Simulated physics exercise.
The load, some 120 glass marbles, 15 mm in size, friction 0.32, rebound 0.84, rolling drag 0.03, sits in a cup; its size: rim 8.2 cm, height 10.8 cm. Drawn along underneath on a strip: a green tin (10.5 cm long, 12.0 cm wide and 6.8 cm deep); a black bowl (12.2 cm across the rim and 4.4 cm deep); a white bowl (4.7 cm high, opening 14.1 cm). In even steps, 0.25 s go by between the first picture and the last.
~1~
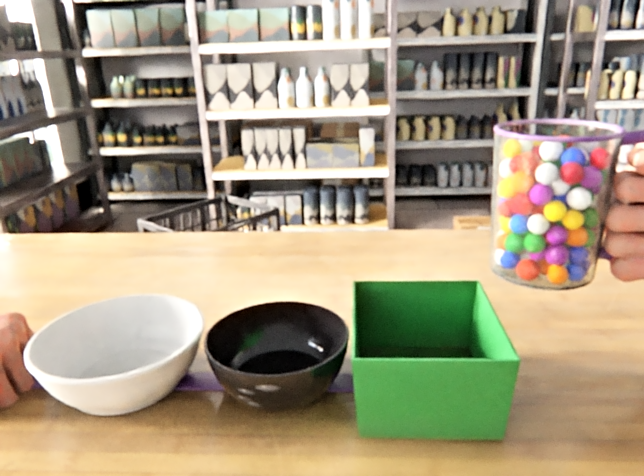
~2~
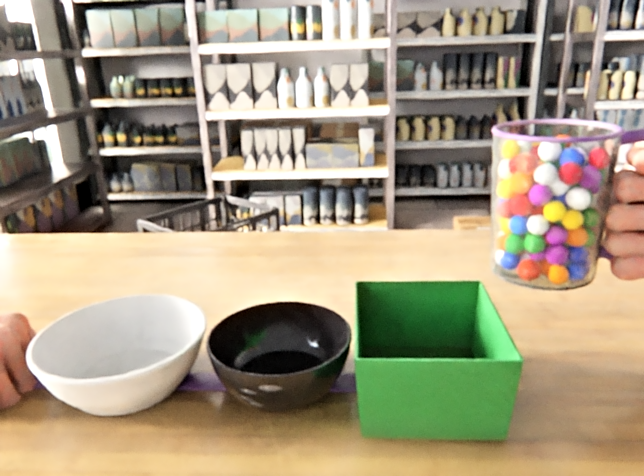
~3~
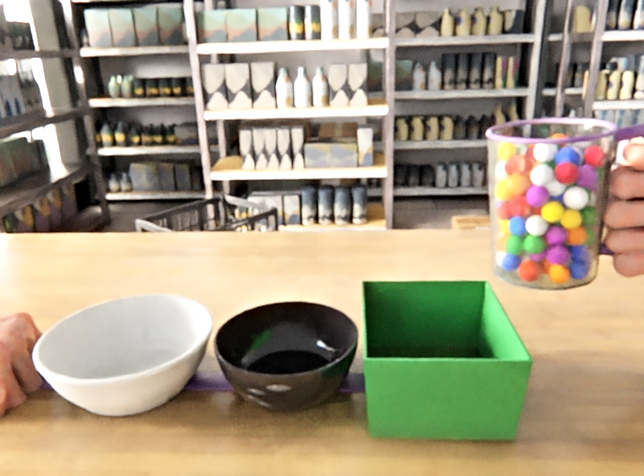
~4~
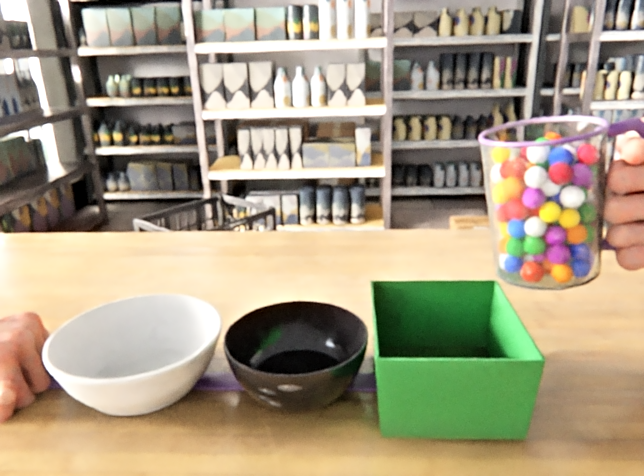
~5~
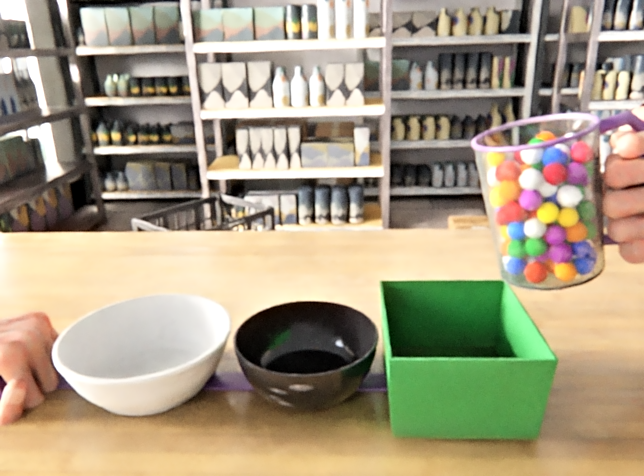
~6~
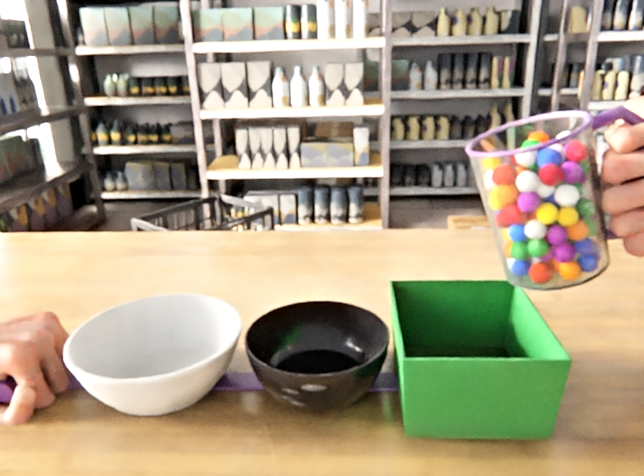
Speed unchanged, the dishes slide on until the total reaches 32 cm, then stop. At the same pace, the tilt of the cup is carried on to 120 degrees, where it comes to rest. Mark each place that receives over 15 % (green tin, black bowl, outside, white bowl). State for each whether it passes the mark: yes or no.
Result: Green tin no; black bowl no; outside no; white bowl yes.
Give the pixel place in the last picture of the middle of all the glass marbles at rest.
Roughly at pixel (488, 361).
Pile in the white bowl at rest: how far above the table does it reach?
It ends up near 4.5 cm high.
Then, 0.54 s after the last picture, tilt 69 degrees; cup 100 %; middle of all pieces on or above the table near (546, 209).
Then, 0.99 s after the last picture, tilt 112 degrees; cup 65 %, white bowl 25 %, black bowl 5 %, in the air 10 %; middle of all pieces on or above the table near (499, 262).
Then, 1.41 s after the last picture, tilt 120 degrees; outside 5 %, white bowl 90 %, black bowl 5 %; middle of all pieces on or above the table near (477, 357).
Then, 1.80 s after the last picture, tilt 120 degrees; outside 5 %, white bowl 90 %, black bowl 5 %; middle of all pieces on or above the table near (482, 361).
In the end, cup 0 %, green tin 0 %, outside 5 %, white bowl 90 %, black bowl 5 %.
